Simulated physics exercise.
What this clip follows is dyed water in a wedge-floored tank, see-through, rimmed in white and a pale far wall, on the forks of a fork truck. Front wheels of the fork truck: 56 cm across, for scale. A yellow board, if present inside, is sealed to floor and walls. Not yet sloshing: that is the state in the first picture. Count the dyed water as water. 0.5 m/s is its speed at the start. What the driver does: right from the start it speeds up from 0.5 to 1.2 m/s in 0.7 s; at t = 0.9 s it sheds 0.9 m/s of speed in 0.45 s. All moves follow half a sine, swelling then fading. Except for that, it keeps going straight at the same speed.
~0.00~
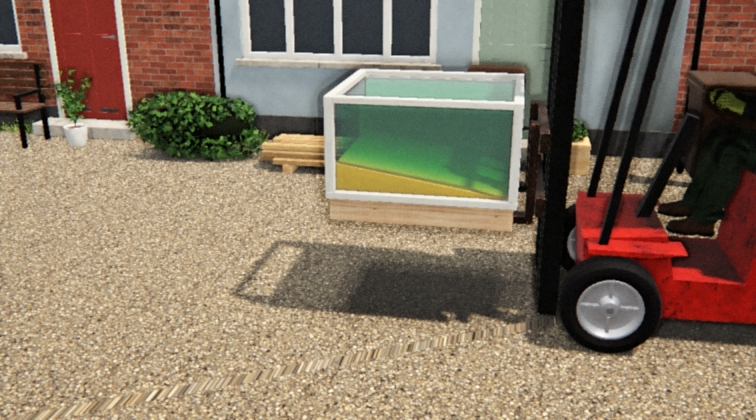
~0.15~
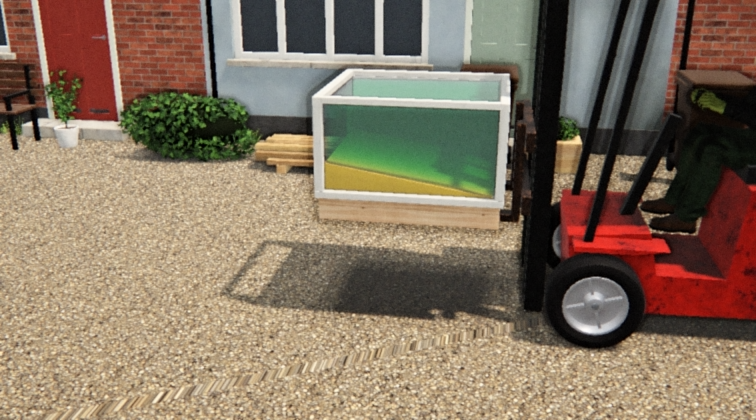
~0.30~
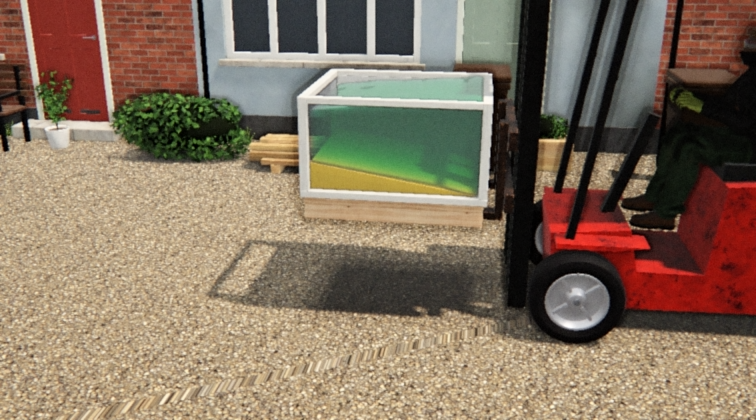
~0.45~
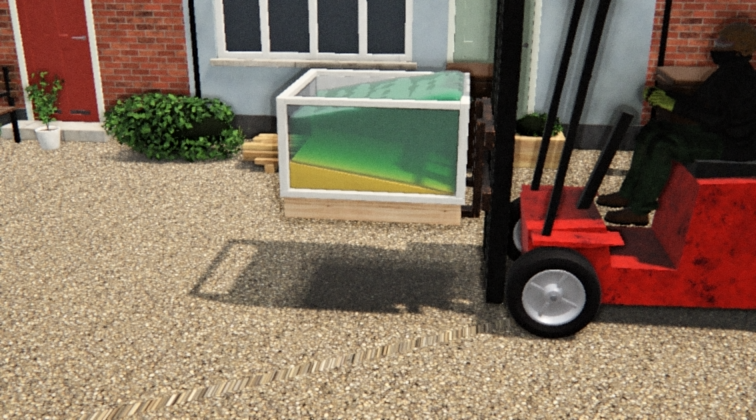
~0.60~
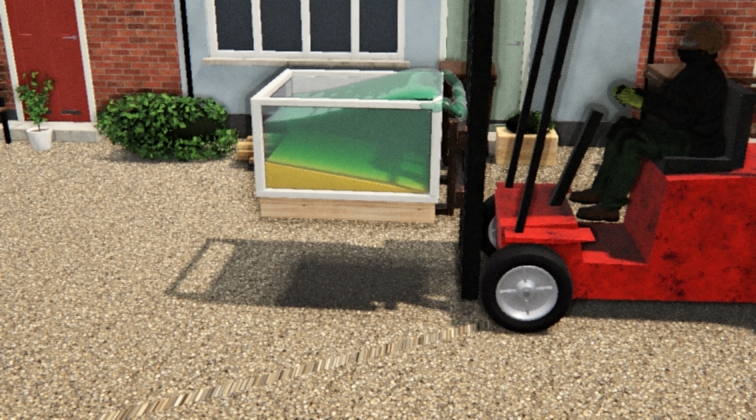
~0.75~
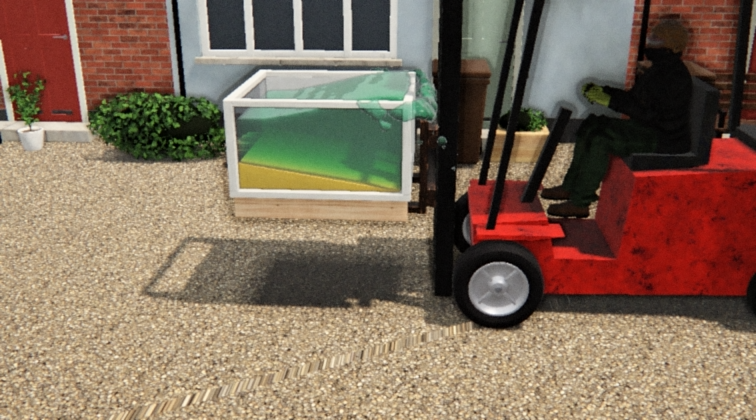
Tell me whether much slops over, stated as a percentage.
Roughly 16 per cent slops over.
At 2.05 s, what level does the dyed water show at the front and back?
Some 34 cm in front and some 62 cm behind.
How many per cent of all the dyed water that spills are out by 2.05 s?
Near 70 in a hundred.
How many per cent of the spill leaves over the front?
Share: Near 70%.
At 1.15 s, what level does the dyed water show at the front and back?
Front reads 64 centimetres, back reads 38 centimetres.
After 1.15 s the surface is 64 cm up at the front and 39 cm at the back; 2 per cent is out, over the back, a little elsewhere.
After 1.55 s the surface is 59 cm up at the front and 35 cm at the back; 8 per cent is out, mostly over the front, some over the back.
After 2.05 s the surface is 34 cm up at the front and 61 cm at the back; 12 per cent is out, over the front, a little elsewhere.
After 4.34 s 16 per cent is out, over the front, a little elsewhere, 65 of 396 litres.
